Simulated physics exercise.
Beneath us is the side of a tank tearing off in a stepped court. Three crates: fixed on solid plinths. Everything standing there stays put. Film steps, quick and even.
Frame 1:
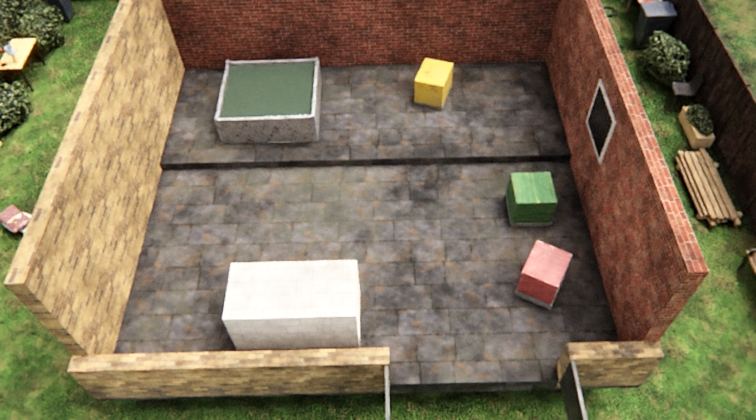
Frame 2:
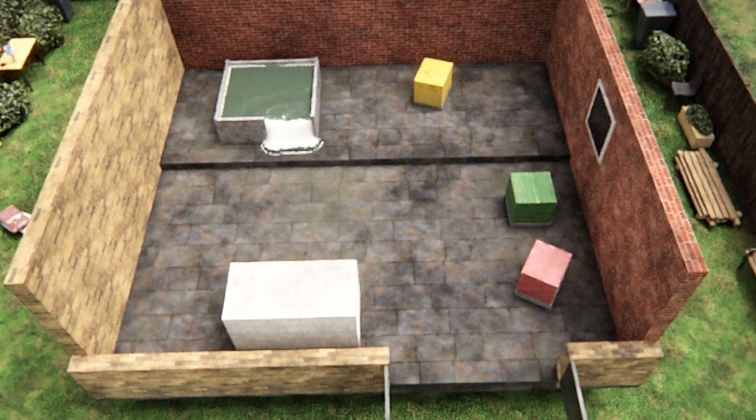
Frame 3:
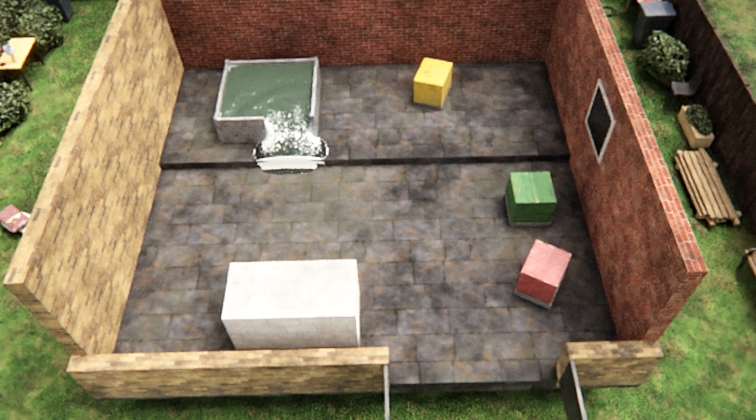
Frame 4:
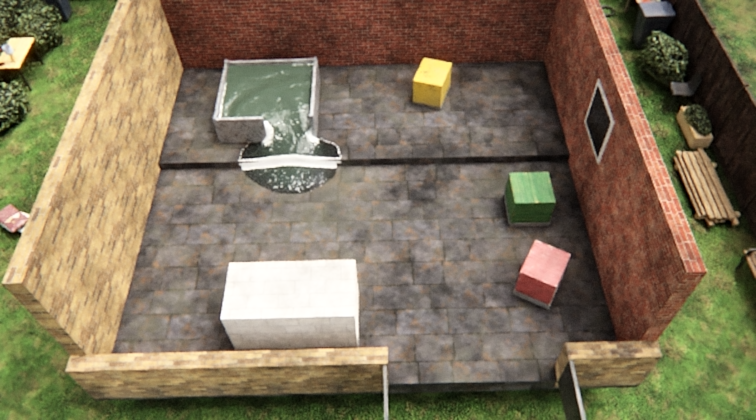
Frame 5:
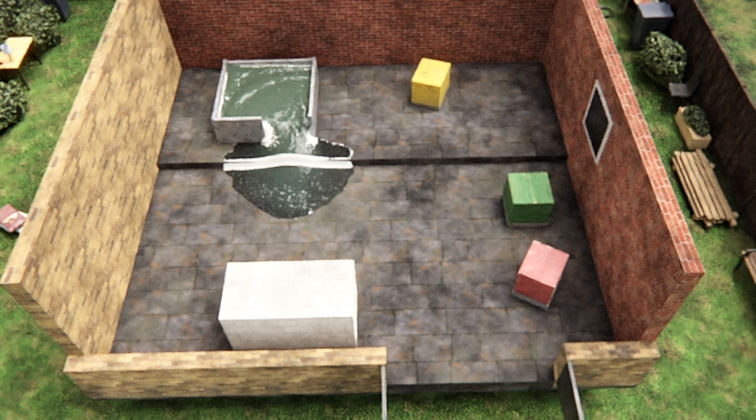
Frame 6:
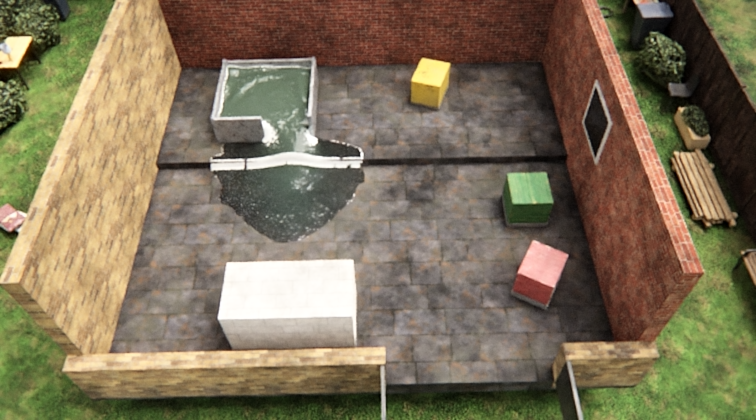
Walled courtyard with a tank's front side giving way, water pouring over the step and spreading across the lower paving.
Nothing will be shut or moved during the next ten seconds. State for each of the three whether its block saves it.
In order: Green crate: A dry one; red crate: A dry one; yellow crate: A dry one.
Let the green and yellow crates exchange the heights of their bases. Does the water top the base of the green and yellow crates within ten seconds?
The green crate is overtopped and the yellow crate holds out.
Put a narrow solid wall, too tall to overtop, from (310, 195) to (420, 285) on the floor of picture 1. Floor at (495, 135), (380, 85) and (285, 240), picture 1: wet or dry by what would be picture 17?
Outcome by spot, in order - unwatered, unwatered, watered.
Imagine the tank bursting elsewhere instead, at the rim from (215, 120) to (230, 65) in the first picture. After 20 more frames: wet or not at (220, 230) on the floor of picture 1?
Status of the point: Soaked.
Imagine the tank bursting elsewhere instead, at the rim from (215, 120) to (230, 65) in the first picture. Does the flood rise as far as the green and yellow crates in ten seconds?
First the green crate: It is left alone; then the yellow crate: It is hit.
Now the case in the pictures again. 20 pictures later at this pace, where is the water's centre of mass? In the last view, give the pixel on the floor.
Centre point: Around (294, 204).
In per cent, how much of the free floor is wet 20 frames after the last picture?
Close to 40 %.
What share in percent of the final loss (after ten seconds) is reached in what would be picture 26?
Roughly 20 percent of it.
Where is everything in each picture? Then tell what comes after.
The first picture shows still water in the tank at (269, 91).
In the second picture, the front is at (266, 147), out from the gap at (291, 133).
In the third picture, water pours out at (291, 134) and has run to (268, 169).
In the fourth picture, water pours out at (290, 134) and has run to (300, 190).
In the fifth picture, water pours out at (289, 134) and has run to (297, 213).
In the sixth picture, the front is at (288, 237), out from the gap at (288, 133).
A moment on, water covers 20 % of the floor; the green crate not reached, the red crate not reached, the yellow crate not reached.
Next, water covers 30 % of the floor; the green crate not reached, the red crate not reached, the yellow crate not reached.
Then, water covers 40 % of the floor; the green crate water round its plinth, the red crate water round its plinth, the yellow crate not reached.
Later, water covers 50 % of the floor; the green crate water round its plinth, the red crate water round its plinth, the yellow crate not reached.
In the end, water covers 55 % of the floor; the green crate stayed above the water, the red crate stayed above the water, the yellow crate stayed above the water.
